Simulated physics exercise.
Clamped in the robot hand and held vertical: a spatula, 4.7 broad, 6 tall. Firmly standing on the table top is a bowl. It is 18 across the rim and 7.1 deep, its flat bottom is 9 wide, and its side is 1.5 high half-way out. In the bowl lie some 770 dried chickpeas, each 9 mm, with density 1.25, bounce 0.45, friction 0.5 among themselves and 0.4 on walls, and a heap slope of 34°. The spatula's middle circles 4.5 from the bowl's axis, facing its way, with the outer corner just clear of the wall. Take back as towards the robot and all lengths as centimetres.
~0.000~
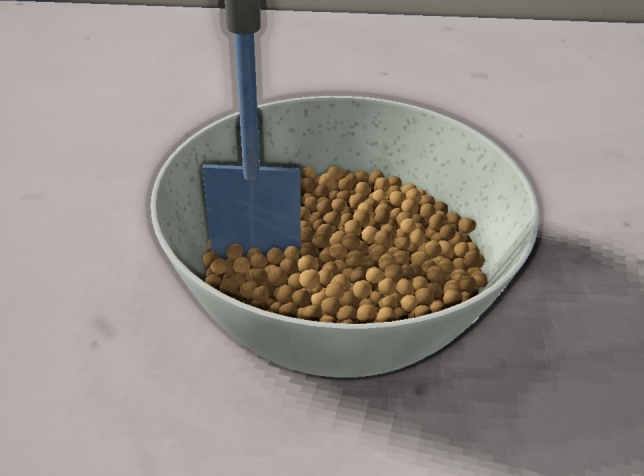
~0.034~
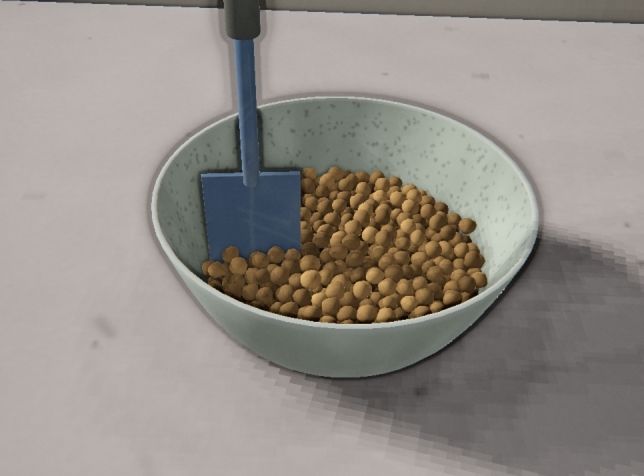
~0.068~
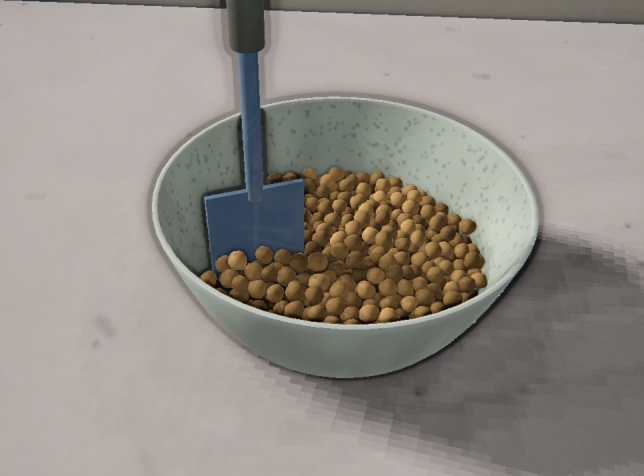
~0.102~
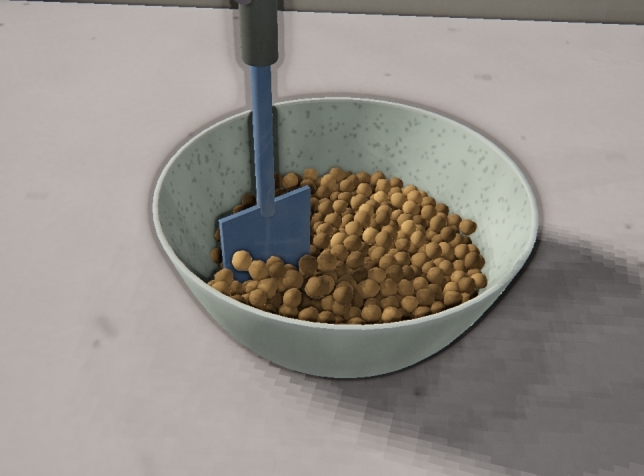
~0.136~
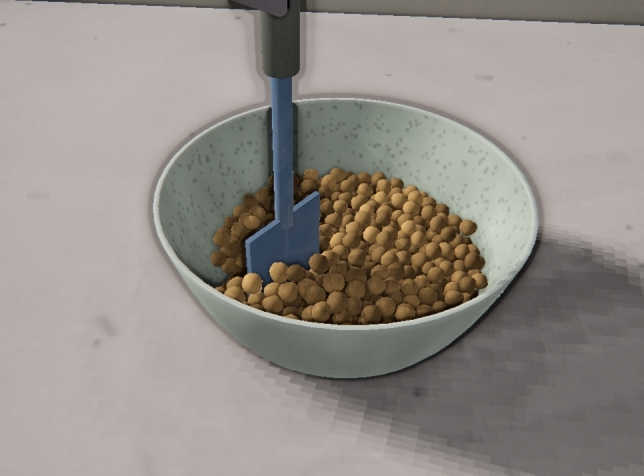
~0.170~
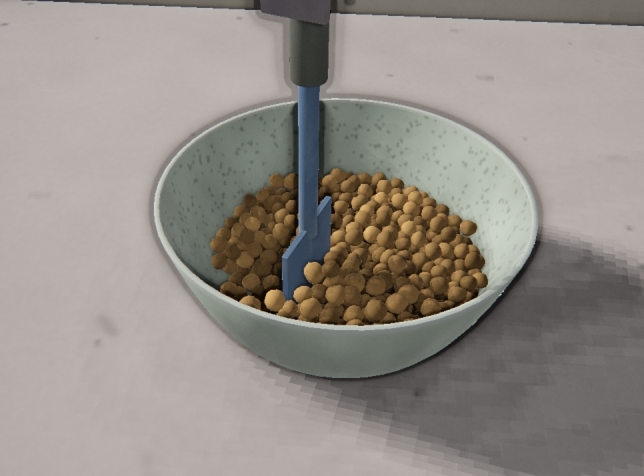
A robot hand sweeps an upright blue spatula rightward through chickpeas in a pale green bowl.
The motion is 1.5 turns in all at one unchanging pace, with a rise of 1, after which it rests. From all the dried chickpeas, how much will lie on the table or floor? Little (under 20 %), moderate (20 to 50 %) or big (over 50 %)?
Little.
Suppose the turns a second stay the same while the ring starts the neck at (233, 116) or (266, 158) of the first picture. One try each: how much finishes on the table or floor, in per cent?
Around 0 per cent on the first try, around 5 per cent on the second.
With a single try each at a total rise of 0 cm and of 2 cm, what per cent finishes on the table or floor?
Roughly 10 and 5 per cent.
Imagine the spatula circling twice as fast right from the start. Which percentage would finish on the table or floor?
It would be near 30 per cent.
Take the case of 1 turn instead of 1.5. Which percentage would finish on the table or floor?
Roughly 5 percent would end up there.
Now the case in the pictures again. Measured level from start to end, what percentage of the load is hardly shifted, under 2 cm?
Something close to 30 percent, I'd say.
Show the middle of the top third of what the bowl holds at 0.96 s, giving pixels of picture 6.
About (354, 307).
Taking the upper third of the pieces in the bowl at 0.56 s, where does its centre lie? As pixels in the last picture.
Around pixel (332, 160).
After 0.56 s, 254° round, highest piece 9 above the table; 742 in the bowl, 19 on the table or floor, 6 in flight or on the tool.
After 0.96 s, 79° round, highest piece 9 above the table; 715 in the bowl, 49 on the table or floor, 3 in flight or on the tool.
After 1.35 s, 180° round, highest piece 6 above the table; 711 in the bowl, 56 on the table or floor.
After 2.05 s, 180° round, highest piece 6 above the table; 711 in the bowl, 56 on the table or floor.
In the end, 711 in the bowl, 56 on the table or floor. That is 7 % on the table or floor.
